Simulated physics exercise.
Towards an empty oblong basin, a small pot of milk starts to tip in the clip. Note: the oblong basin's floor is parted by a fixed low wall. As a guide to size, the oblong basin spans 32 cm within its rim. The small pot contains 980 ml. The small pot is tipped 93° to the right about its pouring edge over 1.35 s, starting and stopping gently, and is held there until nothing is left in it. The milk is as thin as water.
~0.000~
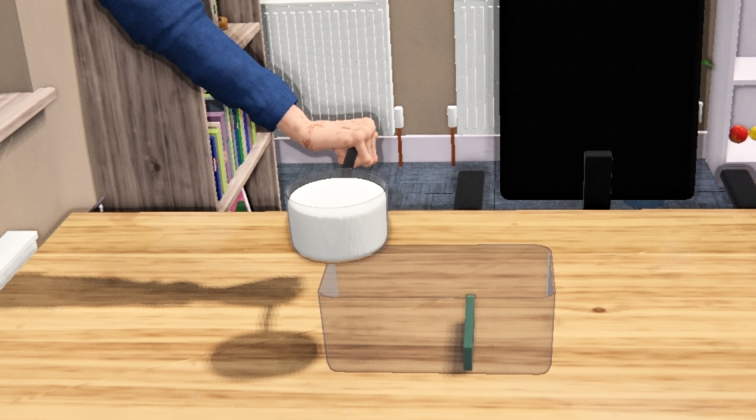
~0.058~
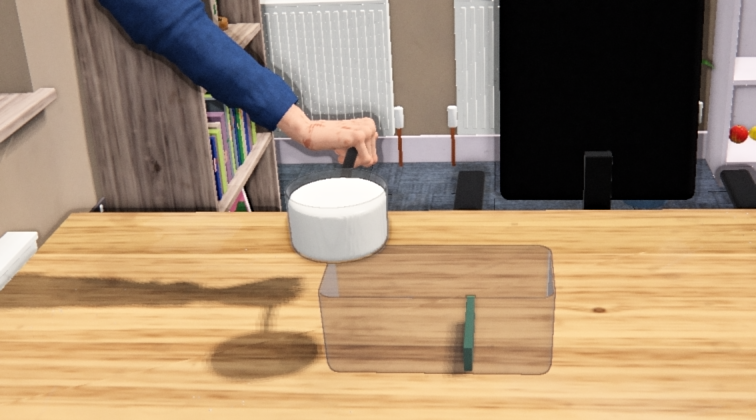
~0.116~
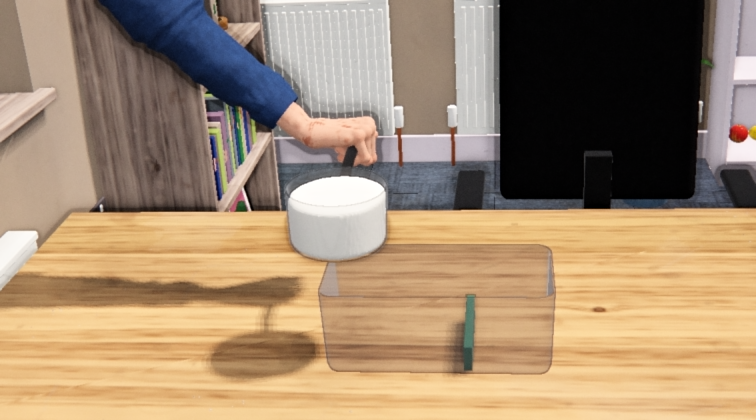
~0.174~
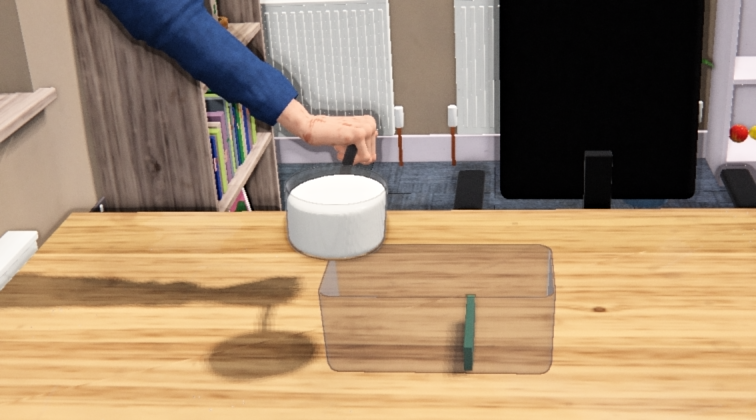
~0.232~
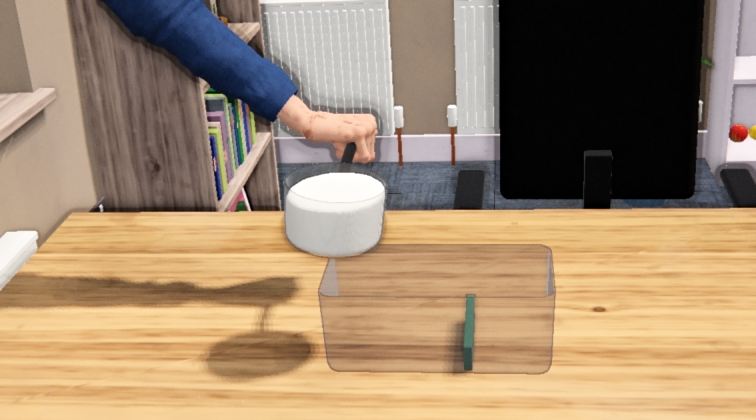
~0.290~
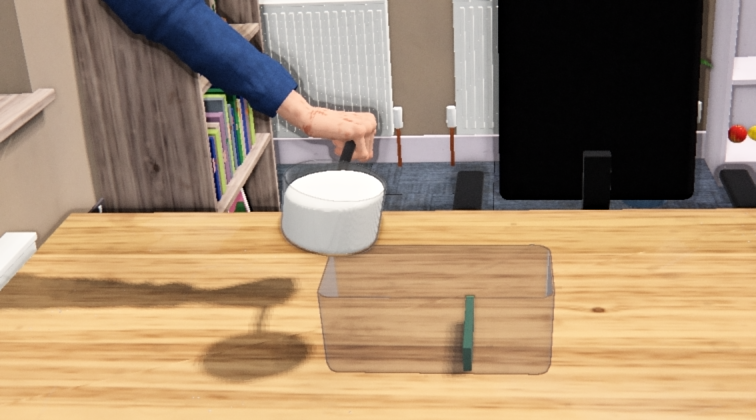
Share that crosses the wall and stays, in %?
55 %.
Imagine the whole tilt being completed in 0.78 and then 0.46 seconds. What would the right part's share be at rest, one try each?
The first try gives around 55 percent, the second around 45 percent.
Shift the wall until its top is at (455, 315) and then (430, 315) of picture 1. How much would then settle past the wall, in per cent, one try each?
The first try gives 80 percent and the second 90 percent.
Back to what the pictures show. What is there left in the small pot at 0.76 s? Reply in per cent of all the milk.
I reckon about 72 in a hundred is still held.
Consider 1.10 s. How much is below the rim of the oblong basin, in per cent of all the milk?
I'd put it at roughly 56 per cent.
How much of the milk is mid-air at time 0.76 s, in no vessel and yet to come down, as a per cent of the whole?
Close to 20 in a hundred.
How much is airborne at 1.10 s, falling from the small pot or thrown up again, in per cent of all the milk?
I'd put it at about 22 per cent of the liquid.
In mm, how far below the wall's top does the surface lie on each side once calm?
24 mm left, 4 mm right.
After 0.76 s the tilt is 55° and 72 per cent is still to pour, 7 is left of the wall and 0 right of it.
After 1.10 s the tilt is 85° and 22 per cent is still to pour, 20 is left of the wall and 36 right of it.
After 1.46 s the tilt is 93° and 4 per cent is still to pour, 35 is left of the wall and 56 right of it.
After 1.85 s the tilt is 93° and 1 per cent is still to pour, 43 is left of the wall and 55 right of it.
In the end 44 per cent lies left of the wall, 55 right of it and 1 outside.
